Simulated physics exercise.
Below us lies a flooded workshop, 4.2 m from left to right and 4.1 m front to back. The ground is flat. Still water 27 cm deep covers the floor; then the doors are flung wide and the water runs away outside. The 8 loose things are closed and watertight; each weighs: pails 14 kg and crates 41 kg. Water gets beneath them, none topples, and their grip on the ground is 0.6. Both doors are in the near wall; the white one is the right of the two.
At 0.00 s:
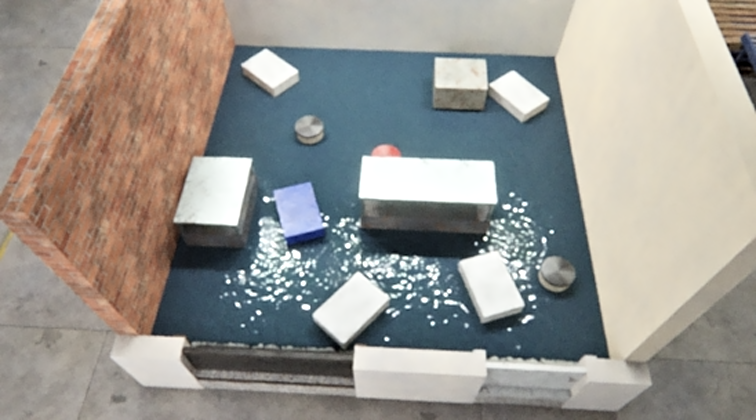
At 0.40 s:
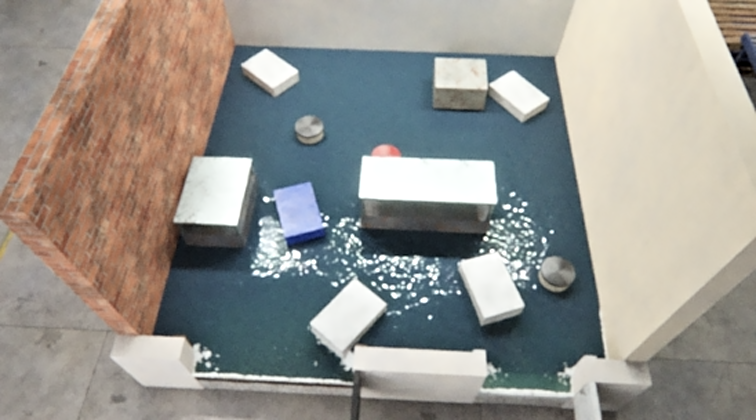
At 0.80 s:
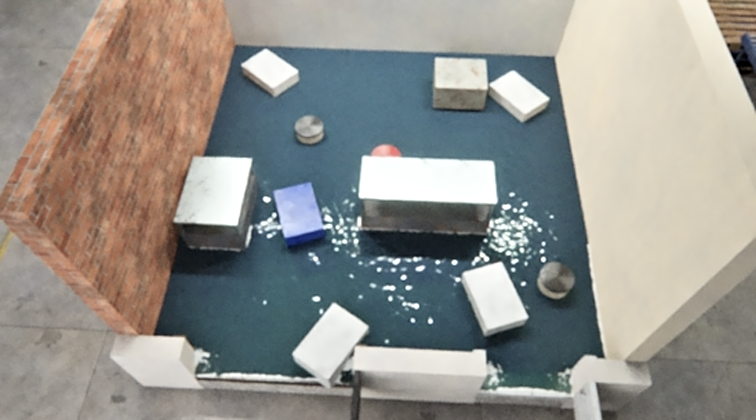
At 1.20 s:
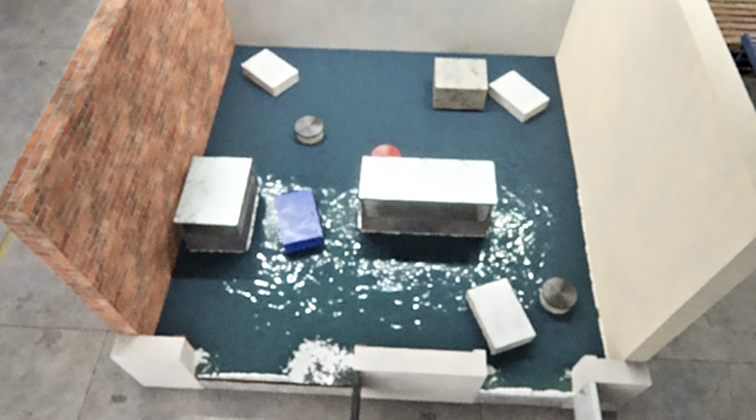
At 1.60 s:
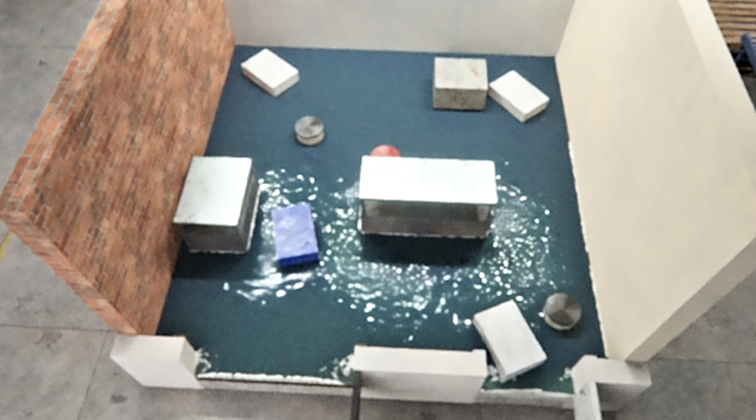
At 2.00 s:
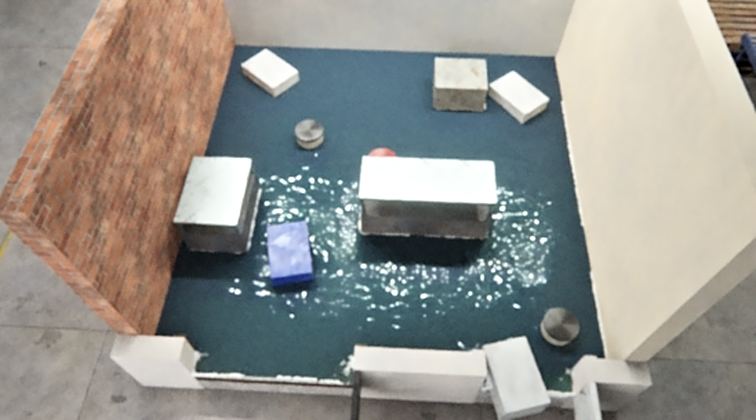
A white crate floats out the left doorway, then another drifts into the right doorway.
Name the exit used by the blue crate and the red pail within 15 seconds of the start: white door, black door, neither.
The blue crate: Black doorway; the red pail: Black doorway.
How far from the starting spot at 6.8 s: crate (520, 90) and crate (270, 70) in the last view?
In turn: 100 cm, 40 cm.
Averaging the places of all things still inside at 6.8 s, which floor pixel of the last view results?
At about (394, 148).
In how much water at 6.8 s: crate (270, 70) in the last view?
Roughly 15 cm.
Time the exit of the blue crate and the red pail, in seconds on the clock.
At about 3.5 and 6.0 s.
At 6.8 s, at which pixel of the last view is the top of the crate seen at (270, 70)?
Near (267, 100).
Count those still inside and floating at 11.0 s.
I count 0.
After 3.0 s the blue crate is near (266, 312), 1.1 m from its start, afloat; the red pail is near (361, 174), 0.3 m from its start, afloat; 3 of 8 are out; 5 afloat.
After 6.8 s the blue crate has gone out by the black door; the red pail has gone out by the black door; 6 of 8 are out; 0 afloat.
After 11.0 s the blue crate has gone out by the black door; the red pail has gone out by the black door; 6 of 8 are out; 0 afloat.
After 15.0 s the blue crate has gone out by the black door; the red pail has gone out by the black door; 6 of 8 are out; 0 afloat.
